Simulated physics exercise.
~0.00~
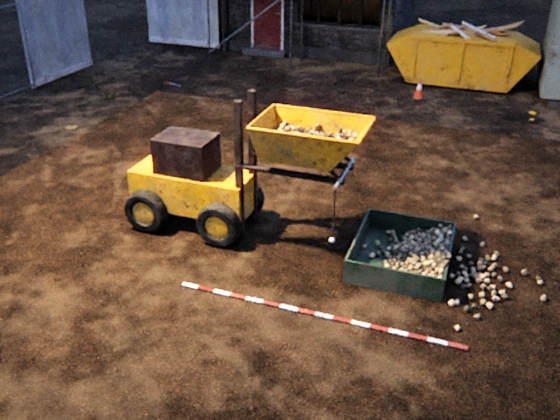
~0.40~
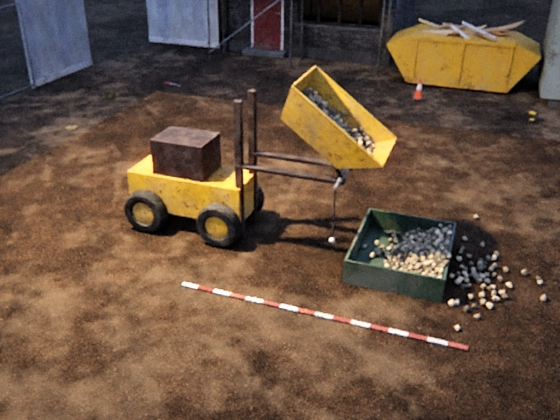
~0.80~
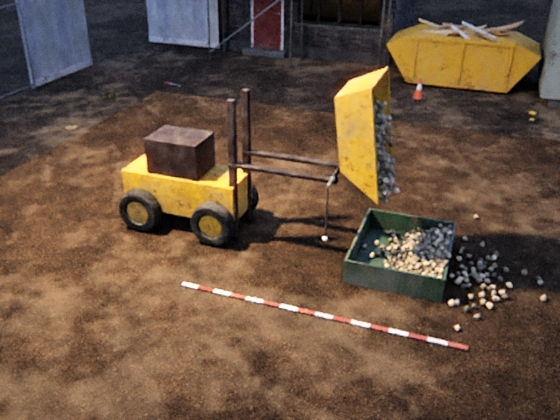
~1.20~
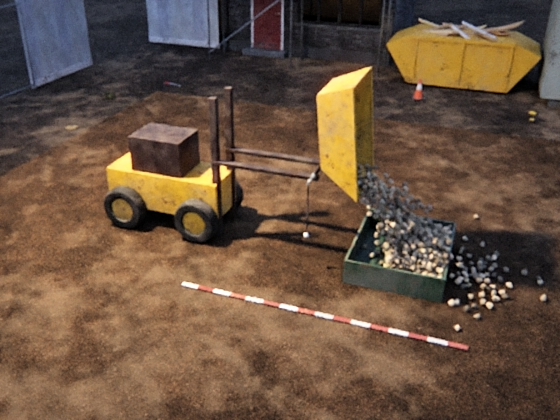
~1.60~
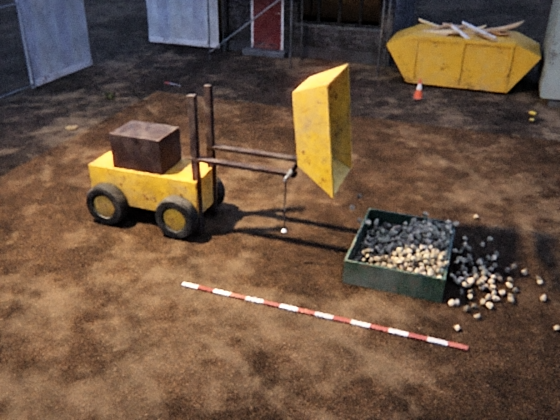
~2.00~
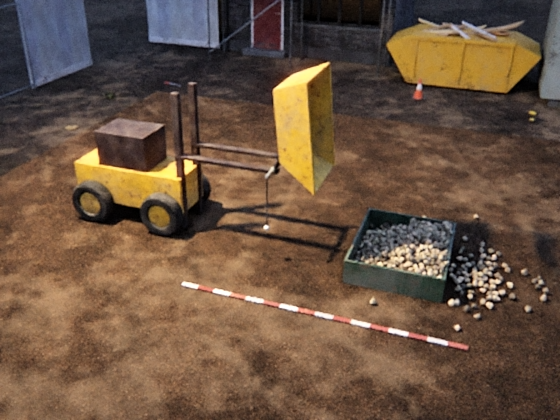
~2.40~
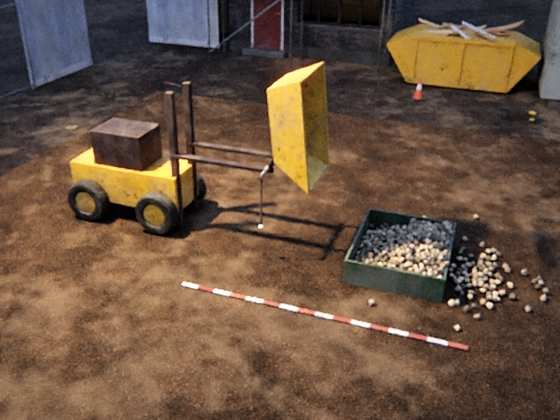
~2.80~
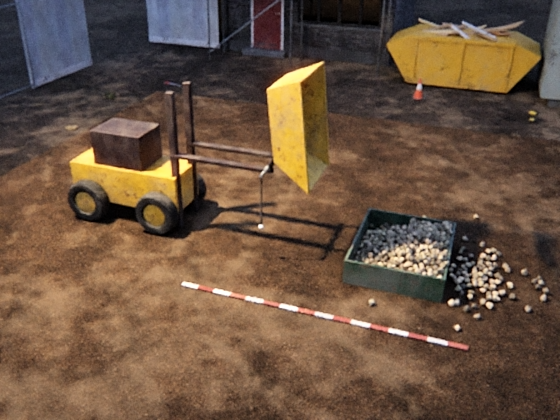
The clip opens on a small yellow vehicle holding a raised yellow skip of grey stones, beside a green bin already partly filled with pale and grey stones, some lying on the ground to its right. The skip tips steeply to the right, its stones staying inside at first. As the vehicle begins backing left, the load slides out and pours into the bin. The vehicle keeps rolling back with the emptied skip still upended, then stops. At the end, the bin is heaped with stones, with others scattered beside it, while everything stays still.
